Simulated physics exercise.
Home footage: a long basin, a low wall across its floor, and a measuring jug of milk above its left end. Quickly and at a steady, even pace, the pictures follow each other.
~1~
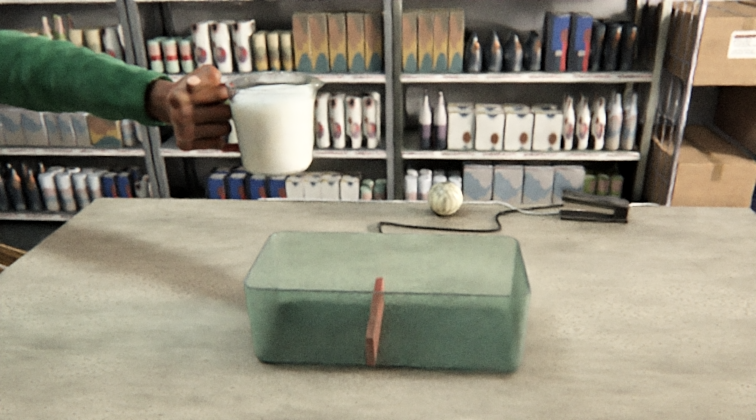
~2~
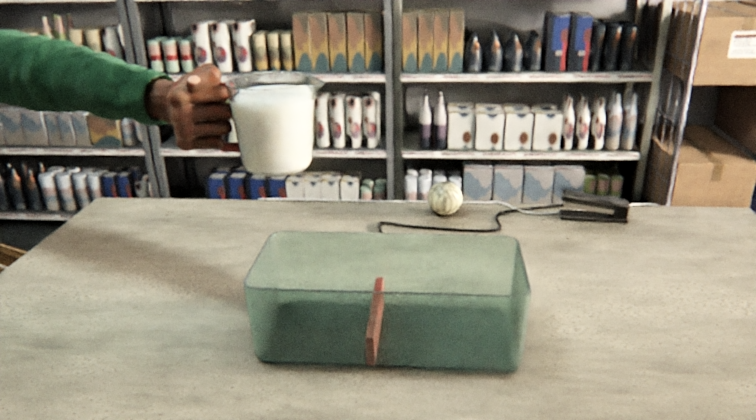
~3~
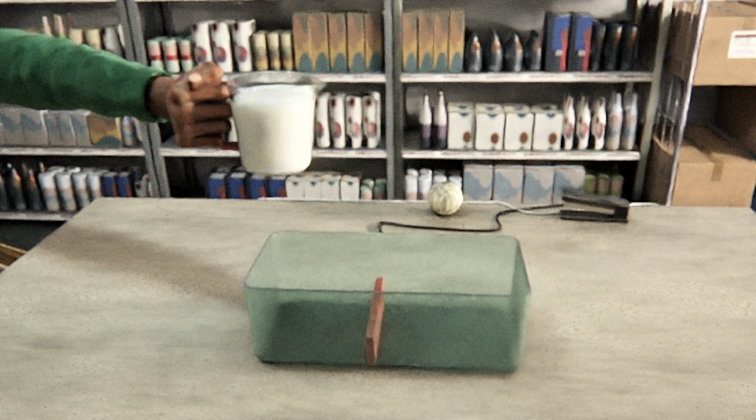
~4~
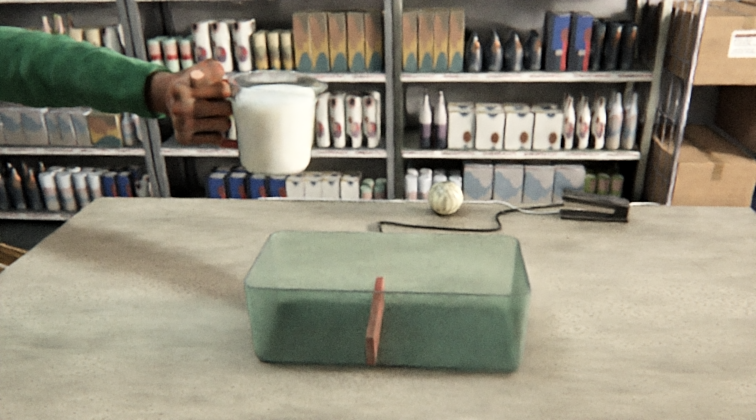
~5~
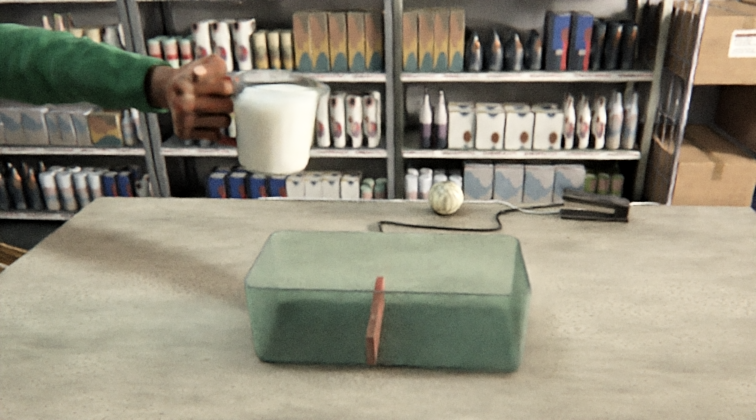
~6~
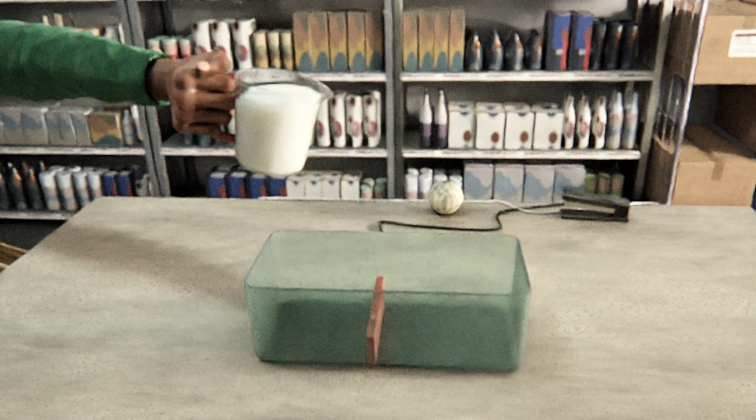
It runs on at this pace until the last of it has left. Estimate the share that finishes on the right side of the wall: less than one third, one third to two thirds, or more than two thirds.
The share right of the wall is the greater part, past two thirds.
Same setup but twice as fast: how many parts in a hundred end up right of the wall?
Roughly 70 percent.
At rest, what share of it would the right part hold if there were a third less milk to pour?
About 65 %.
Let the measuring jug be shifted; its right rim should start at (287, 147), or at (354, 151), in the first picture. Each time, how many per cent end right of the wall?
Roughly 5 % the first time and roughly 90 % the second.
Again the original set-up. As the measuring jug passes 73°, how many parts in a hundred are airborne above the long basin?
Something close to 25 percent of it.
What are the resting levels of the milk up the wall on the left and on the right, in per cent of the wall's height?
10 per cent for the left part, 30 for the right.
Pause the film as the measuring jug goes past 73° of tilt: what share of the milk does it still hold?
Near 70 %.
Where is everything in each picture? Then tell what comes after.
The first picture shows tilt 0°; pouring edge (324, 82); surface from (235, 93) to (312, 93); the long basin's rim runs from (258, 259) to (524, 265); the wall's top is at (375, 306).
The second picture shows tilt 0°; pouring edge (324, 83); surface from (235, 93) to (312, 93).
The third picture shows tilt 2°; pouring edge (326, 84); surface from (236, 92) to (313, 93).
The fourth picture shows tilt 4°; pouring edge (327, 86); surface from (236, 92) to (315, 94).
The fifth picture shows tilt 8°; pouring edge (330, 89); surface from (239, 92) to (317, 94).
The sixth picture shows tilt 12°; pouring edge (332, 93); surface from (241, 93) to (321, 94).
A moment on, the measuring jug is tipped part way and 72 per cent is still to pour, 0 is left of the wall and 4 right of it.
Next, the measuring jug is tipped right over and 15 per cent is still to pour, 3 is left of the wall and 55 right of it.
Then the measuring jug is tipped right over and 0 per cent is still to pour, 18 is left of the wall and 79 right of it.
Later the measuring jug is tipped right over and 0 per cent is still to pour, 20 is left of the wall and 79 right of it.
At rest 20 per cent lies left of the wall, 79 right of it and 2 outside.
